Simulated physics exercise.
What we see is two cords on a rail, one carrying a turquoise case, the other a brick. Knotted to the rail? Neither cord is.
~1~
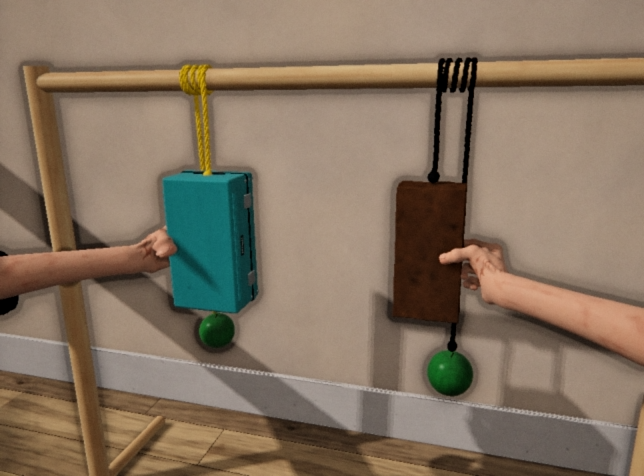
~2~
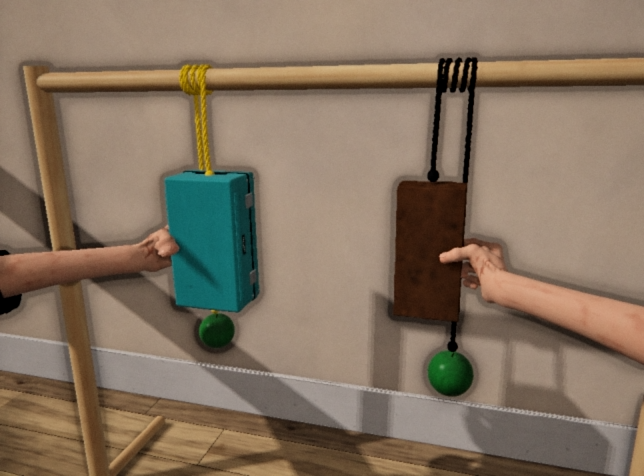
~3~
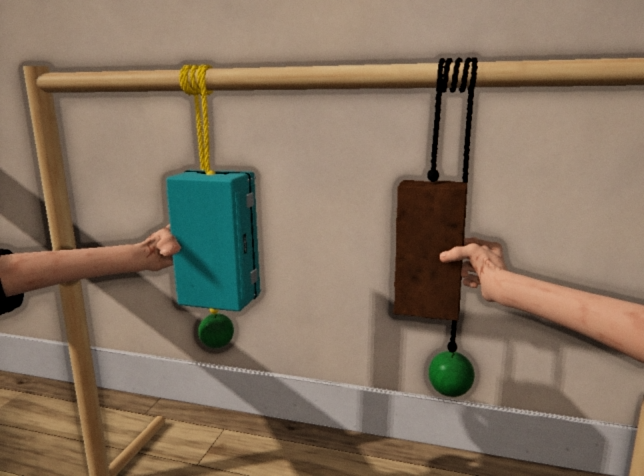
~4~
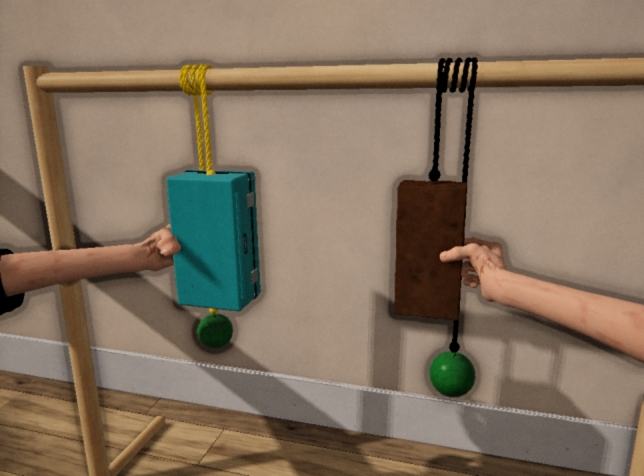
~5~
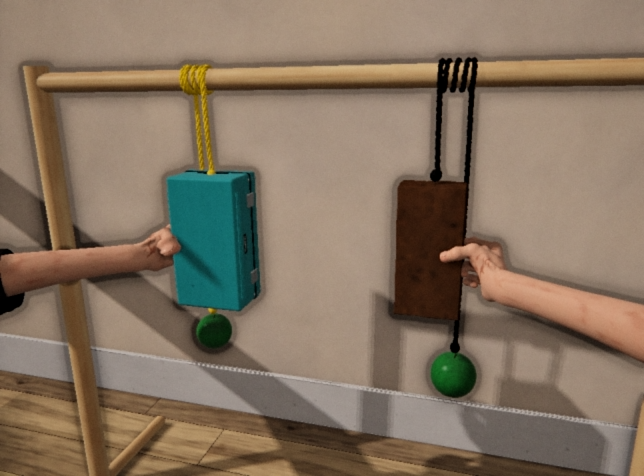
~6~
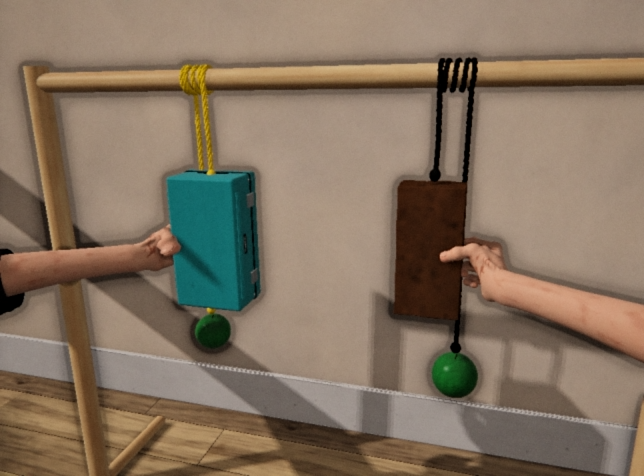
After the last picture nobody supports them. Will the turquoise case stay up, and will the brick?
The turquoise case stays up; the brick stays up.
Then, 0.32 s on from there, turquoise case off the floor near (215, 245); brick off the floor near (431, 249).
Then, 0.62 s on from there, turquoise case off the floor near (214, 247); brick off the floor near (434, 247).
In the end, turquoise case off the floor near (213, 245); brick off the floor near (434, 247). The turquoise case is held and the brick keeps its height.
